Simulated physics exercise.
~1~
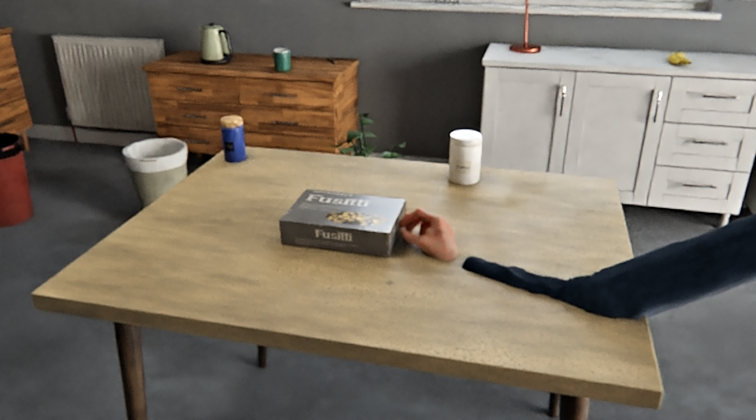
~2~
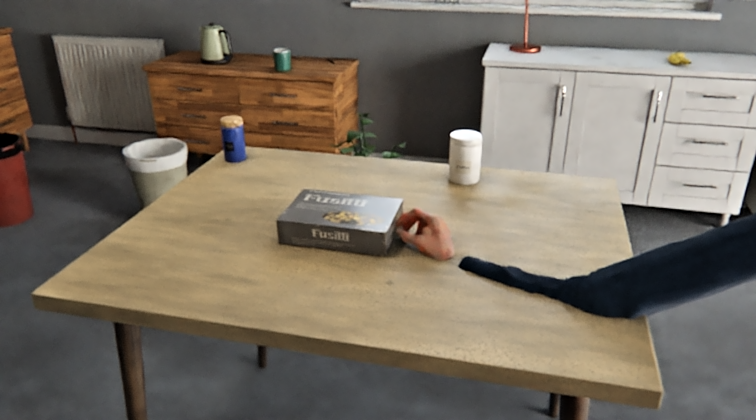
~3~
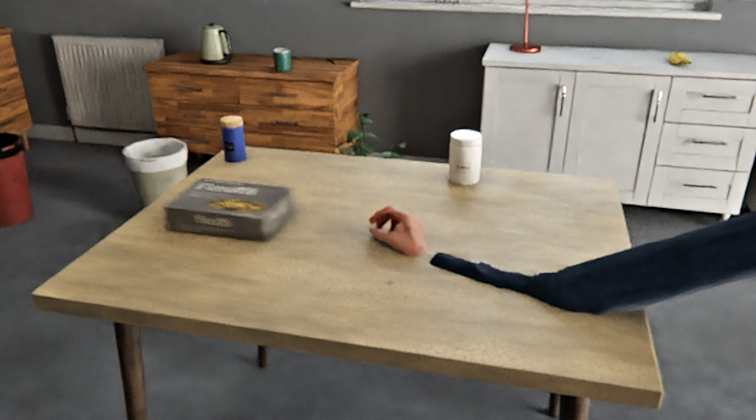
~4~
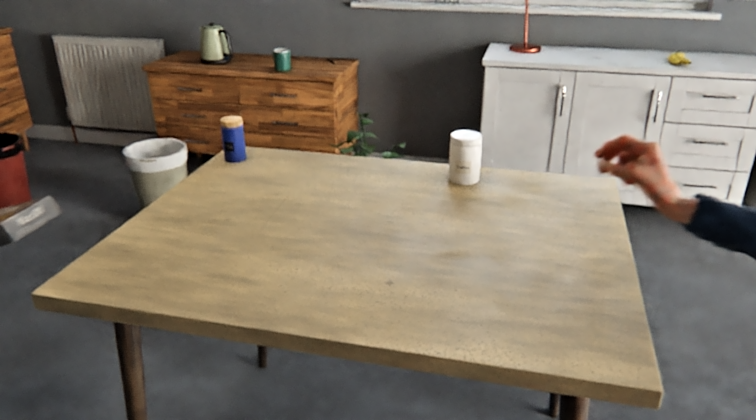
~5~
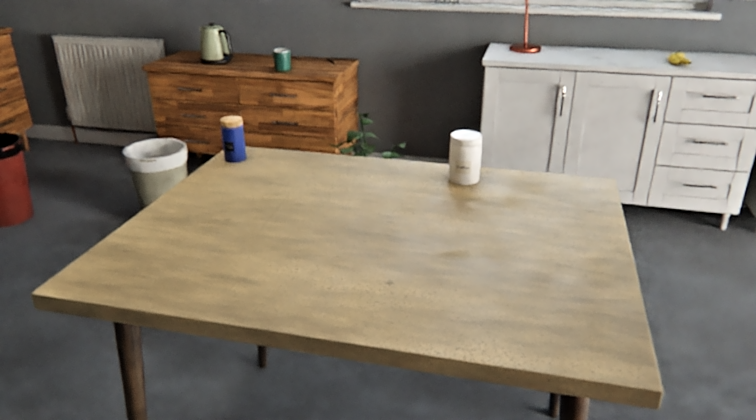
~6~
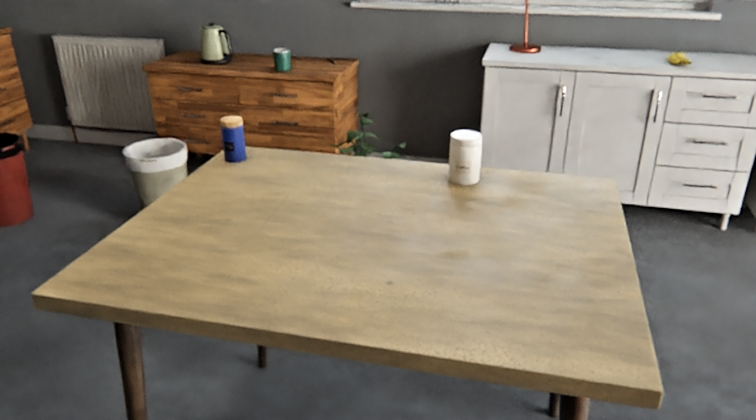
A grey packet, pushed by a hand, slides left across the table and off it.
